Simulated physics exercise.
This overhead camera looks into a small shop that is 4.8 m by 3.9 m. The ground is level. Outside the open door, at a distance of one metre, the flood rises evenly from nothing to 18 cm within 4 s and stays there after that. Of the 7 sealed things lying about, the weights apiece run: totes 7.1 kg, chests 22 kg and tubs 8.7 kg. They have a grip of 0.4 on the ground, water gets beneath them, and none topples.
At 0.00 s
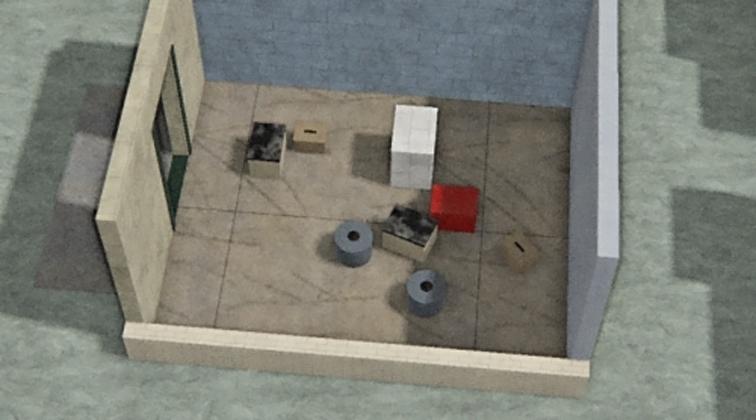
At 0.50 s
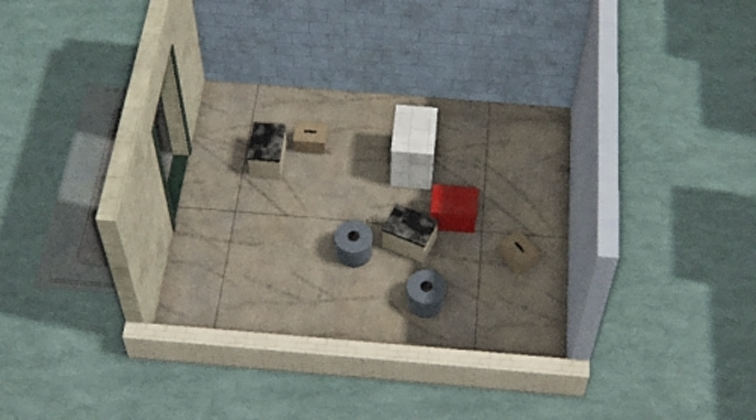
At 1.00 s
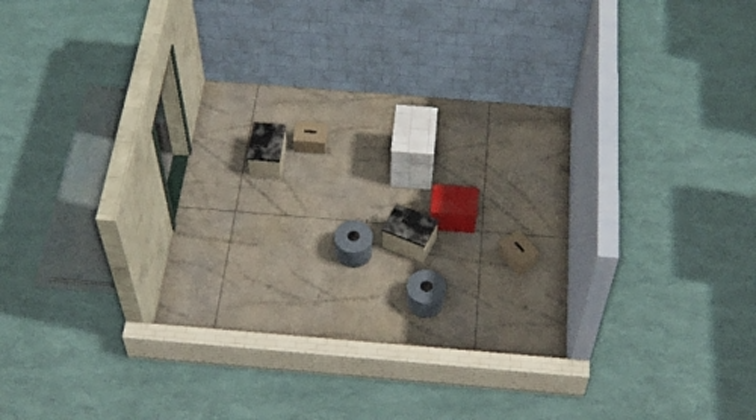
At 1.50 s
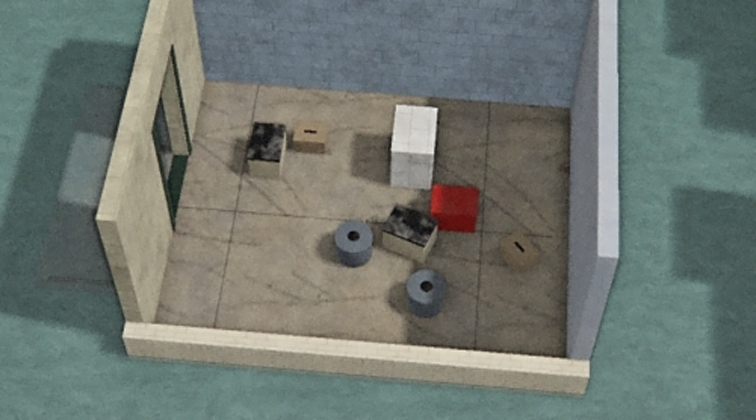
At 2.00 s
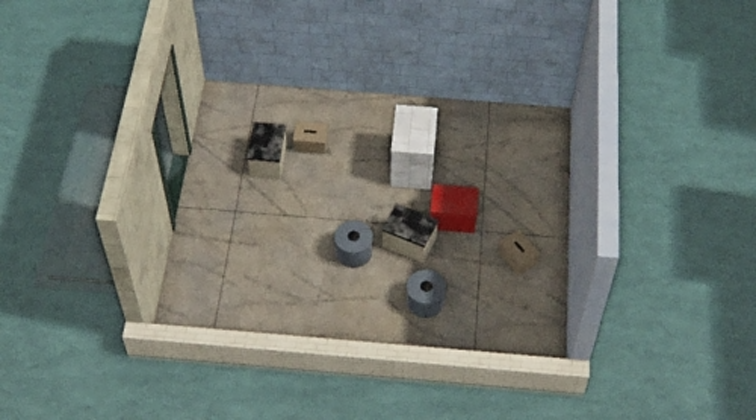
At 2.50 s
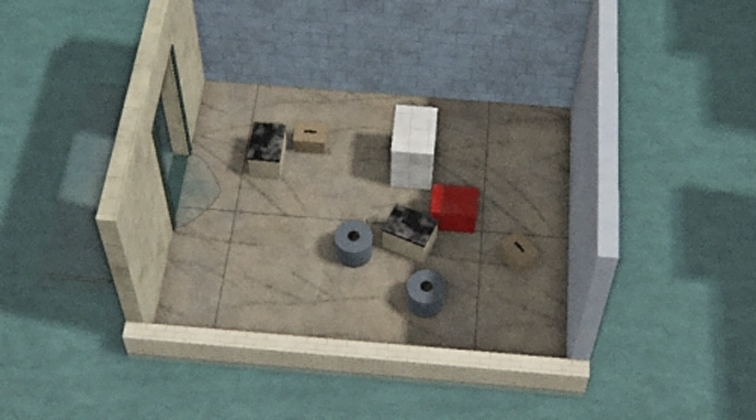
At first, the small shop's floor is dry, with a red chest, a white block, two grey tubs and several other boxes standing still. Shadows and light shift slightly on the ground outside the left doorway. Then a thin, pale patch of water spreads in from that doorway, while every object stays put.
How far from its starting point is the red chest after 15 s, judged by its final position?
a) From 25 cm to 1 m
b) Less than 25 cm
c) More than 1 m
b, less than 25 cm.
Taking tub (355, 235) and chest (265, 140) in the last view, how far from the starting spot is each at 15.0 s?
First 250 cm, then 50 cm.
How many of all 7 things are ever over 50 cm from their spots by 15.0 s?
The total is 5.
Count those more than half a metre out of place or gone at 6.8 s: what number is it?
Count: 1.
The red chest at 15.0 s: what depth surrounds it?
Close to 10 centimetres.
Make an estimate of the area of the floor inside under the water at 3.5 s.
Close to 2.0 m2, I'd say.
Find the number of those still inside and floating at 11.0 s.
I count 2.
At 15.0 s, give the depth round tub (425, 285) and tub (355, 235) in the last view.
Some 10 cm at the first, some 10 cm at the second.
After 3.5 s the red chest is near (455, 200), 0.0 m from its start, aground; 0 afloat.
After 6.8 s the red chest is near (455, 200), 0.0 m from its start, aground; 0 afloat.
After 11.0 s the red chest is near (455, 200), 0.0 m from its start, aground; 2 afloat.
After 15.0 s the red chest is near (457, 197), 0.0 m from its start, afloat; 4 afloat.
